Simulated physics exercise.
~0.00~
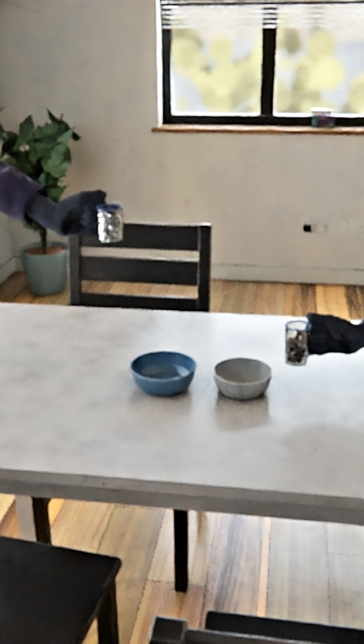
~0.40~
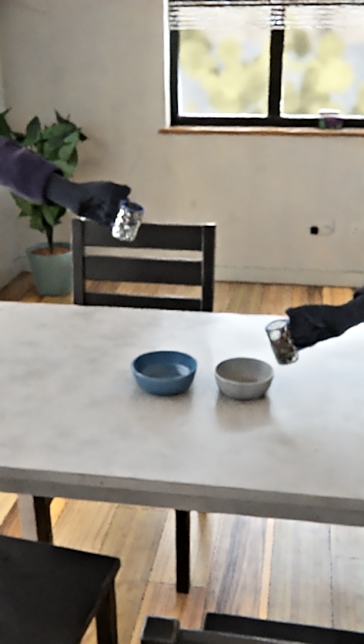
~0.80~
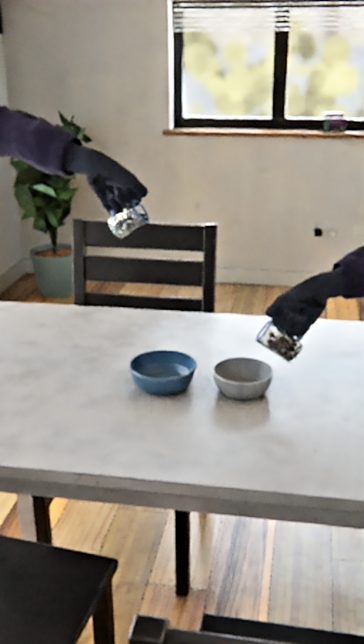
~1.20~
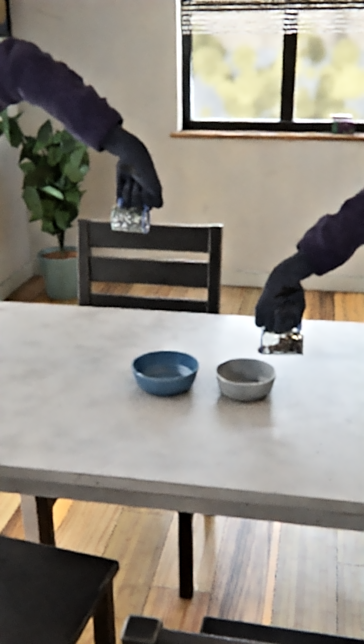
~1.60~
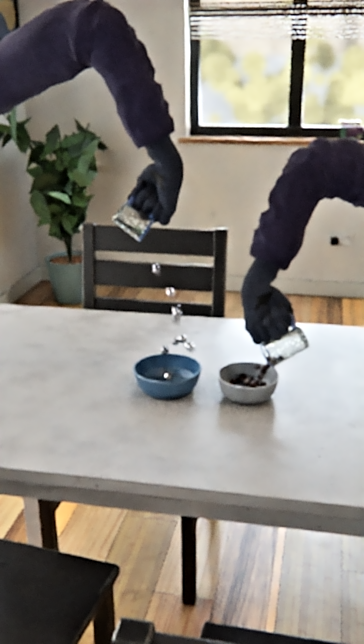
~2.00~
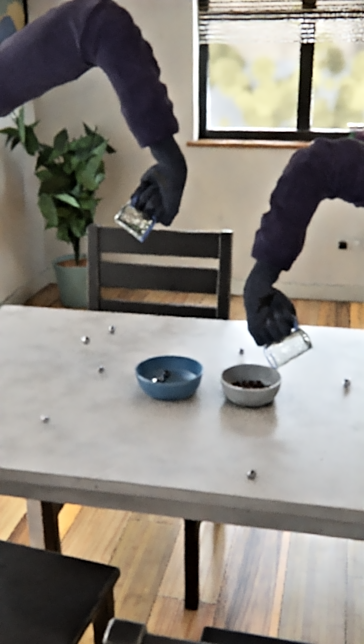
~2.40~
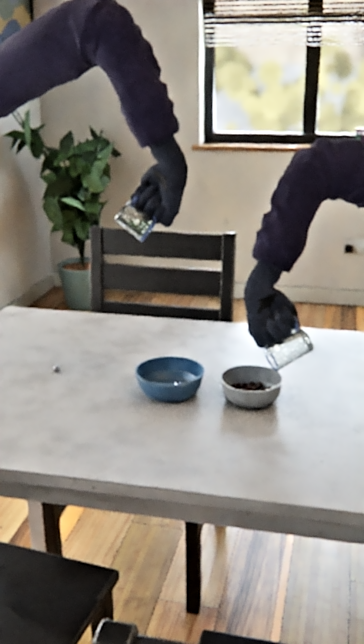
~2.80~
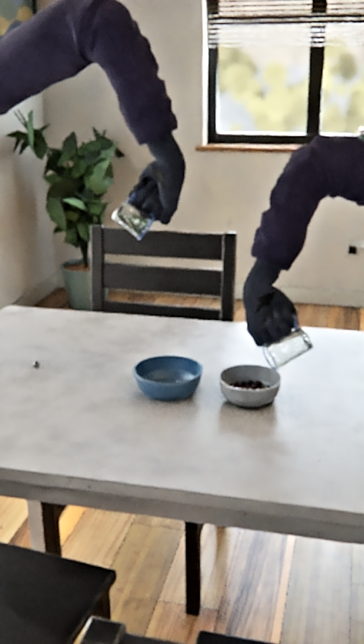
The footage shows two dark-gloved hands tipping clear cups over a blue bowl and a grey bowl on a pale table; the left cup's silvery pieces bounce and scatter across the tabletop, mostly ending outside the blue bowl, while the right cup's dark pieces all settle in the grey one.
